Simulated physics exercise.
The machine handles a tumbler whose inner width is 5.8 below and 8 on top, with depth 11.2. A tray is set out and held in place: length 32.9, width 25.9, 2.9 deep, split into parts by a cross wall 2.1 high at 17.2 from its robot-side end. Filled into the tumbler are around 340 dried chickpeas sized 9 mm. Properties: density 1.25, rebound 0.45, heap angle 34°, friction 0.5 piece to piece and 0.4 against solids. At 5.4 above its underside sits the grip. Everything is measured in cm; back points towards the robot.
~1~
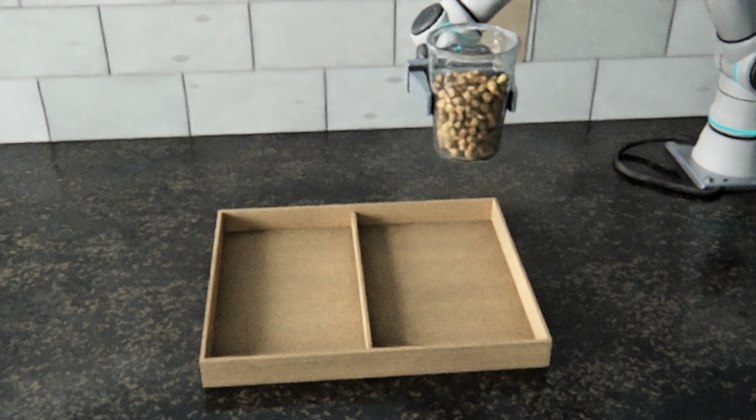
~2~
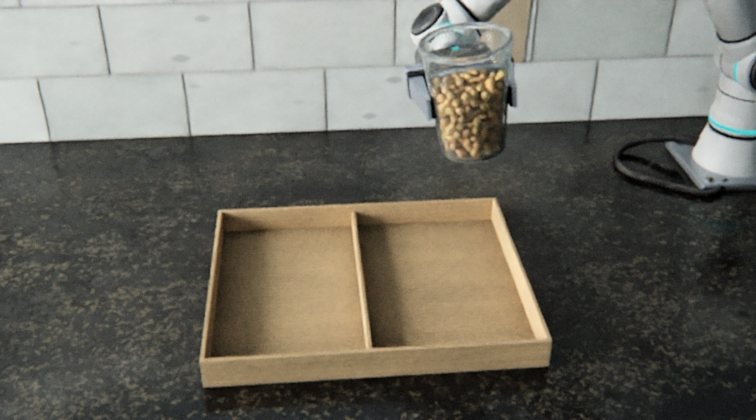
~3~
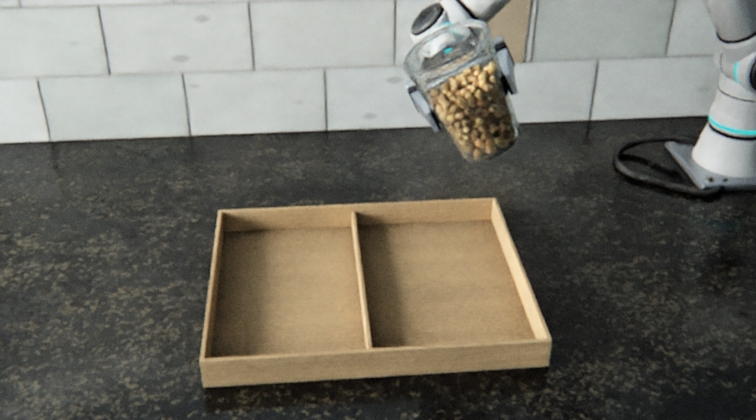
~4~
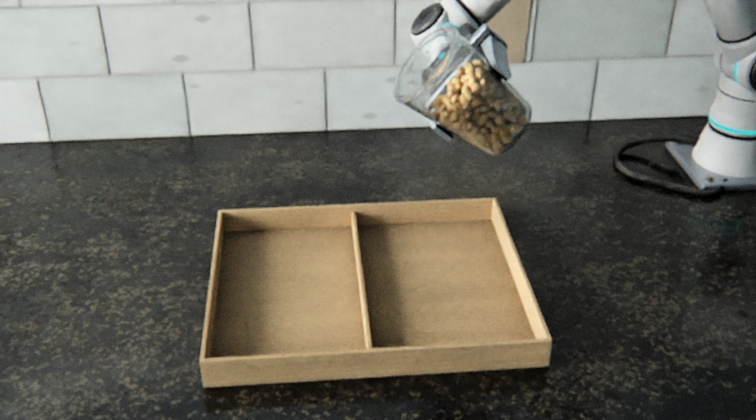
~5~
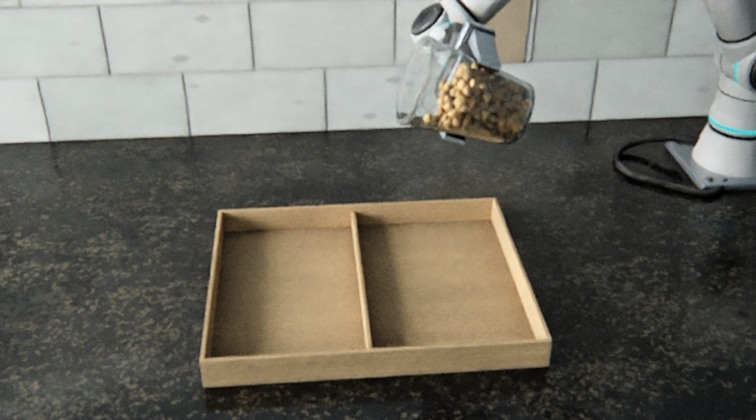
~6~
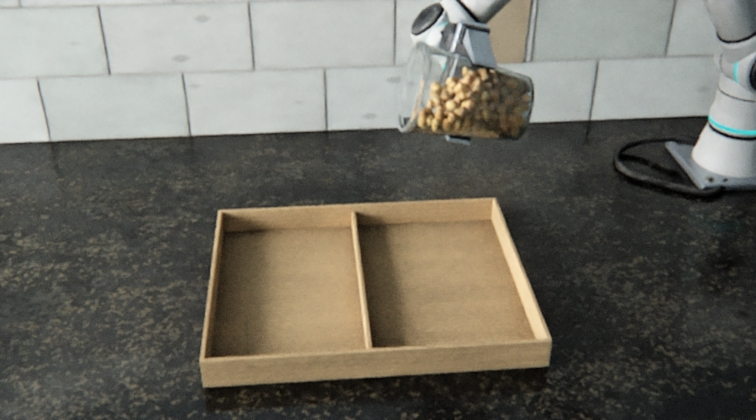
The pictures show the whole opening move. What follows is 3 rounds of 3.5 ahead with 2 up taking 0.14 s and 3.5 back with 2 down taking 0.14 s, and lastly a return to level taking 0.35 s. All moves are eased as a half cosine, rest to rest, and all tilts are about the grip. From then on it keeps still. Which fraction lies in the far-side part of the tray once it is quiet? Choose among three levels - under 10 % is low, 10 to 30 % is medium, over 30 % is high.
The level is high.
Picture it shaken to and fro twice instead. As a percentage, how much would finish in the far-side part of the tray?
Then roughly 35 percent.
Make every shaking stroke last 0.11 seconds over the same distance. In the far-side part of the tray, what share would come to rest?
60 %.
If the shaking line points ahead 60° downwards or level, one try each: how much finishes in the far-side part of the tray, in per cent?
0 and 35 %.
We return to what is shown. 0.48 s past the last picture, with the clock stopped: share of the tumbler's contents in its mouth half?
Mouth half: Close to 70 per cent.
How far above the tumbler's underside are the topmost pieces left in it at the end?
Roughly 5.0 centimetres.
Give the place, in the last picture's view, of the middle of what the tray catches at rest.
Middle point: About (324, 285).
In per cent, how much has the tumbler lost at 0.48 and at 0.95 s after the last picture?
Readings in order: 25, 60.
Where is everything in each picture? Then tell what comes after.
In the first frame, tumbler middle at (470, 97), level; upper third of the load around (469, 88), from x 440 to 505, top at y 70; 343 in the tumbler.
In the second frame, tumbler middle at (470, 97), tilted 7° forward; upper third of the load around (471, 88), from x 435 to 500, top at y 70.
In the third frame, tumbler middle at (469, 97), tilted 26° forward; upper third of the load around (473, 88), from x 435 to 510, top at y 65.
In the fourth frame, tumbler middle at (468, 97), tilted 50° forward; upper third of the load around (475, 86), from x 435 to 525, top at y 60.
In the fifth frame, tumbler middle at (468, 98), tilted 69° forward; upper third of the load around (478, 85), from x 425 to 525, top at y 65.
In the sixth frame, tumbler middle at (468, 98), tilted 76° forward; upper third of the load around (485, 87), from x 420 to 525, top at y 70; 343 in the tumbler.
Then, 0.48 s after the last picture, tilted 76° forward, highest piece 25 above the table; 256 in the tumbler, 61 in the far-side part, 16 in the robot-side part, 10 in flight or on a rim.
Then, 0.95 s after the last picture, tilted 58° forward, highest piece 24 above the table; 143 in the far-side part, 140 in the tumbler, 53 in the robot-side part, 7 in flight or on a rim.
Then, 1.39 s after the last picture, level, highest piece 23 above the table; 148 in the far-side part, 139 in the tumbler, 56 in the robot-side part.
Then, 2.44 s after the last picture, level, highest piece 23 above the table; 148 in the far-side part, 139 in the tumbler, 56 in the robot-side part.
Final count, 148 in the far-side part, 139 in the tumbler, 56 in the robot-side part. That is 43 % in the far-side part of the tray.
